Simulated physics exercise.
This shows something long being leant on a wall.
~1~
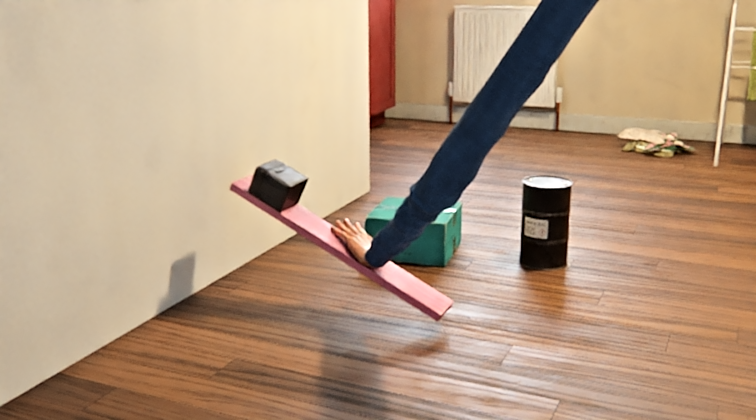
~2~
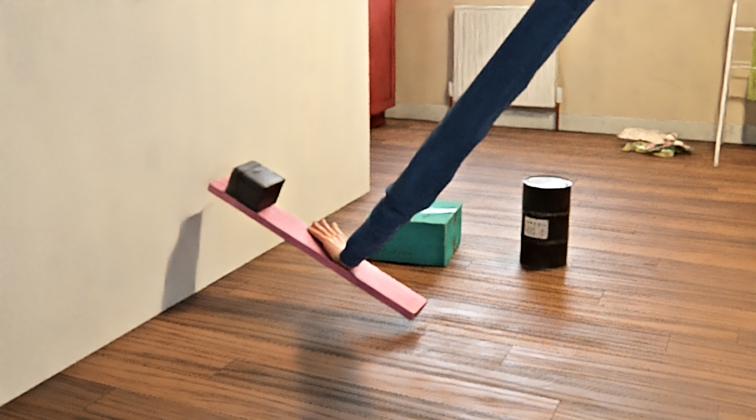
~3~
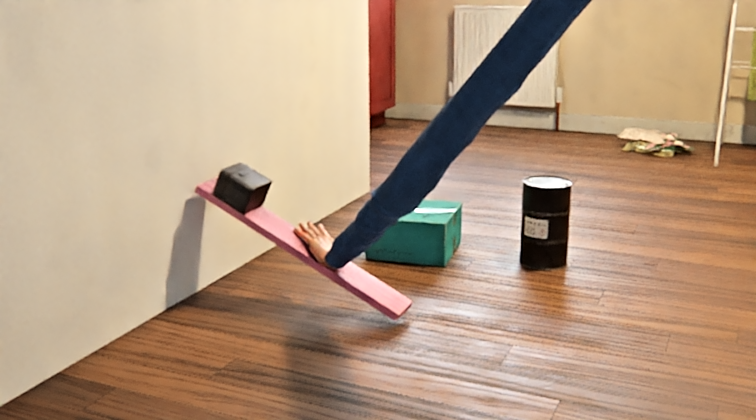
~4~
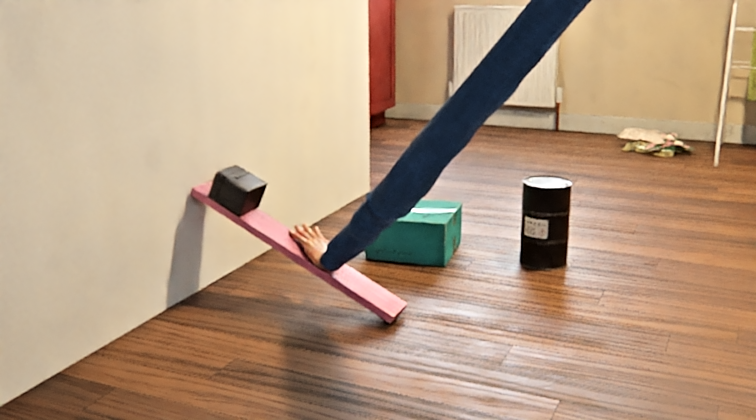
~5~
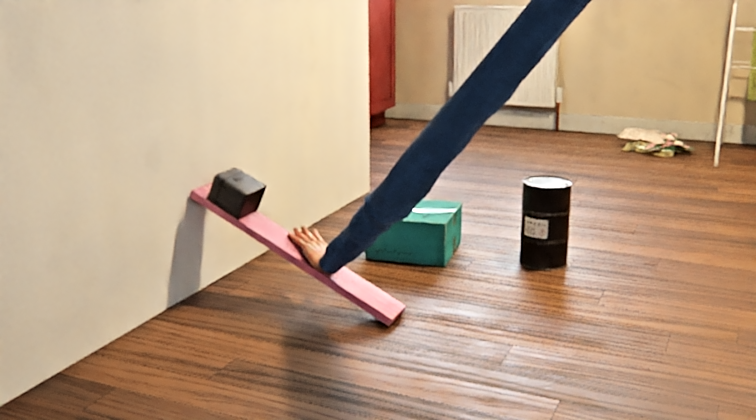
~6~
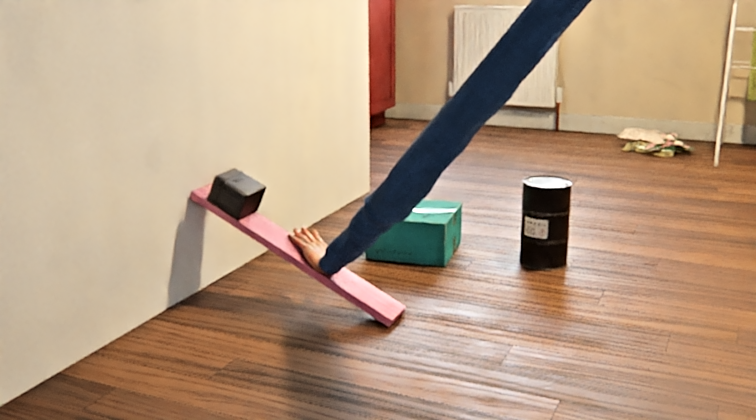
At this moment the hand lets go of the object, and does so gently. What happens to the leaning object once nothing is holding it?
It sinks lower.
Then, 0.20 s later than the last frame, pink plank leaning 10° more than when let go near (302, 270).
Then, 0.30 s later than the last frame, pink plank leaning 25° more than when let go near (308, 303).
Then, 0.40 s later than the last frame, pink plank leaning 27° more than when let go near (308, 296).
When it is over, moved from the start, pink plank; the other 2 as before. End places, in pixels of the last picture, pink plank near (308, 301). The plank slips out.
